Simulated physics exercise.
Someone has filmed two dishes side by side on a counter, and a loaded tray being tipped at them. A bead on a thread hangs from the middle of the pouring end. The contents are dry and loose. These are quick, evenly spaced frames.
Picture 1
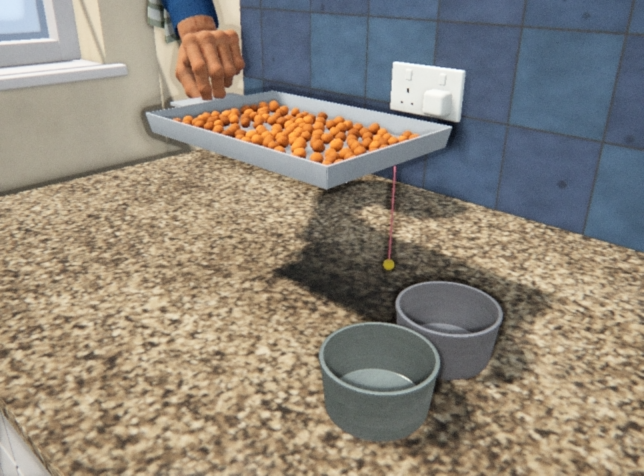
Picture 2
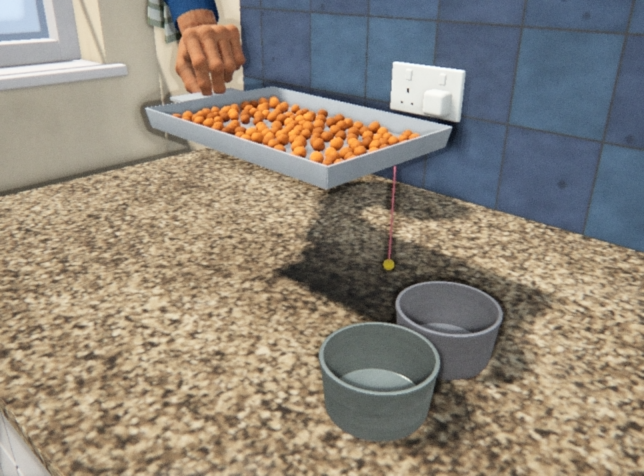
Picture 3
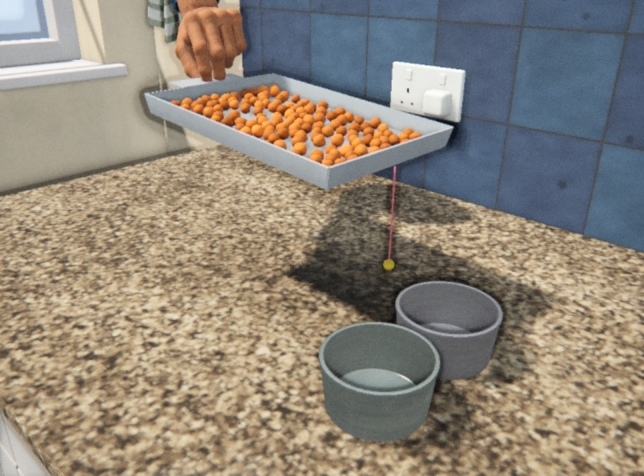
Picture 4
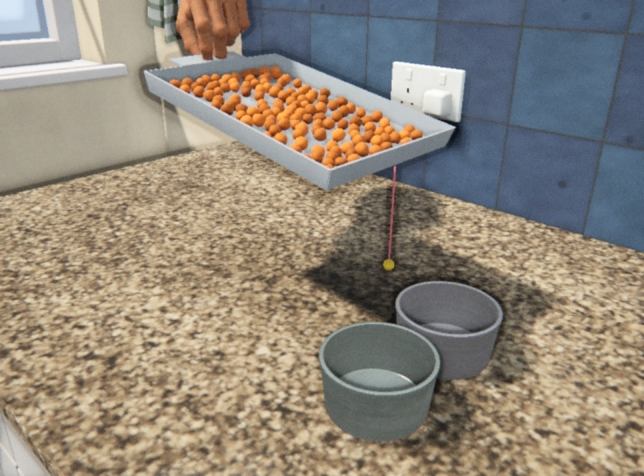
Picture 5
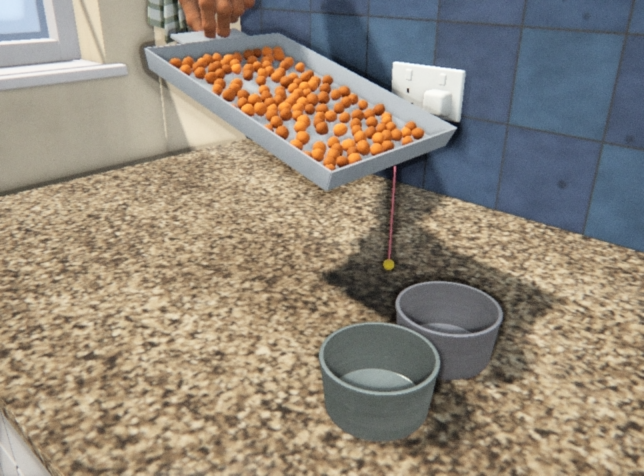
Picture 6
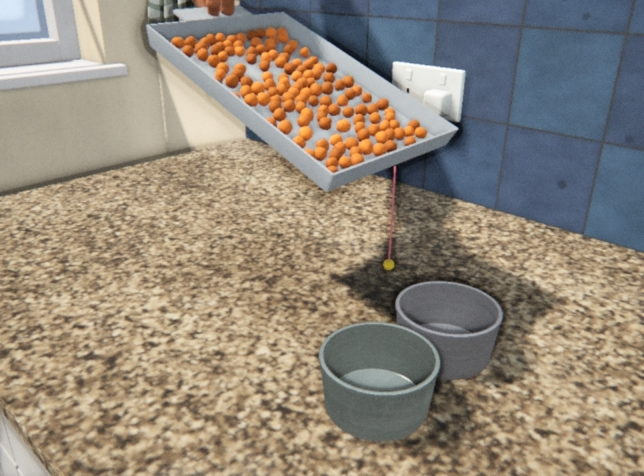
On a speckled brown stone kitchen counter, seen from slightly above by a still camera, blue tiles and a white wall socket stand behind and a window sill sits at upper left. A hand holds a grey tray of orange-brown nuts above two round grey dishes, beside a yellow bead on a red thread. The hand raises the tray's far left end, steepening its slope, while the dishes stay still.
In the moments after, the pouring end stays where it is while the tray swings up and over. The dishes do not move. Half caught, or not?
Caught overall: Over half.
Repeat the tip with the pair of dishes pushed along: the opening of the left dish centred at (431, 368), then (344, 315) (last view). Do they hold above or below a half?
In turn: The smaller part; under half.
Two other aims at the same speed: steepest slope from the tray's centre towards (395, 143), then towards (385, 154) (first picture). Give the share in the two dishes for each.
Roughly 10 per cent, and 40 per cent.
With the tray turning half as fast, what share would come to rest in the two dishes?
About 70 per cent.
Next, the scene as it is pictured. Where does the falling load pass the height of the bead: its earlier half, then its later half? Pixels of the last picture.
First near (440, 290), later near (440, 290).
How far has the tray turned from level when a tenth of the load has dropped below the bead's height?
Around 115° of tilt.
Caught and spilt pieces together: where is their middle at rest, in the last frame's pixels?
Around (441, 349).
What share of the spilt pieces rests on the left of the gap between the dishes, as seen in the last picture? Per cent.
Near 20 %.
Just after the last frame, tray tipped steeply; every one on the tray.
A moment on, tray tipped past a quarter turn; almost all on the tray; just a few in the left dish; just a few in the right dish; just a few outside both; just a few in the air.
Further on, tray tipped past a quarter turn; roughly a quarter in the left dish; roughly half in the right dish; roughly a third outside both.
When it is over, tray tipped past a quarter turn; roughly a quarter in the left dish; roughly half in the right dish; roughly a third outside both.
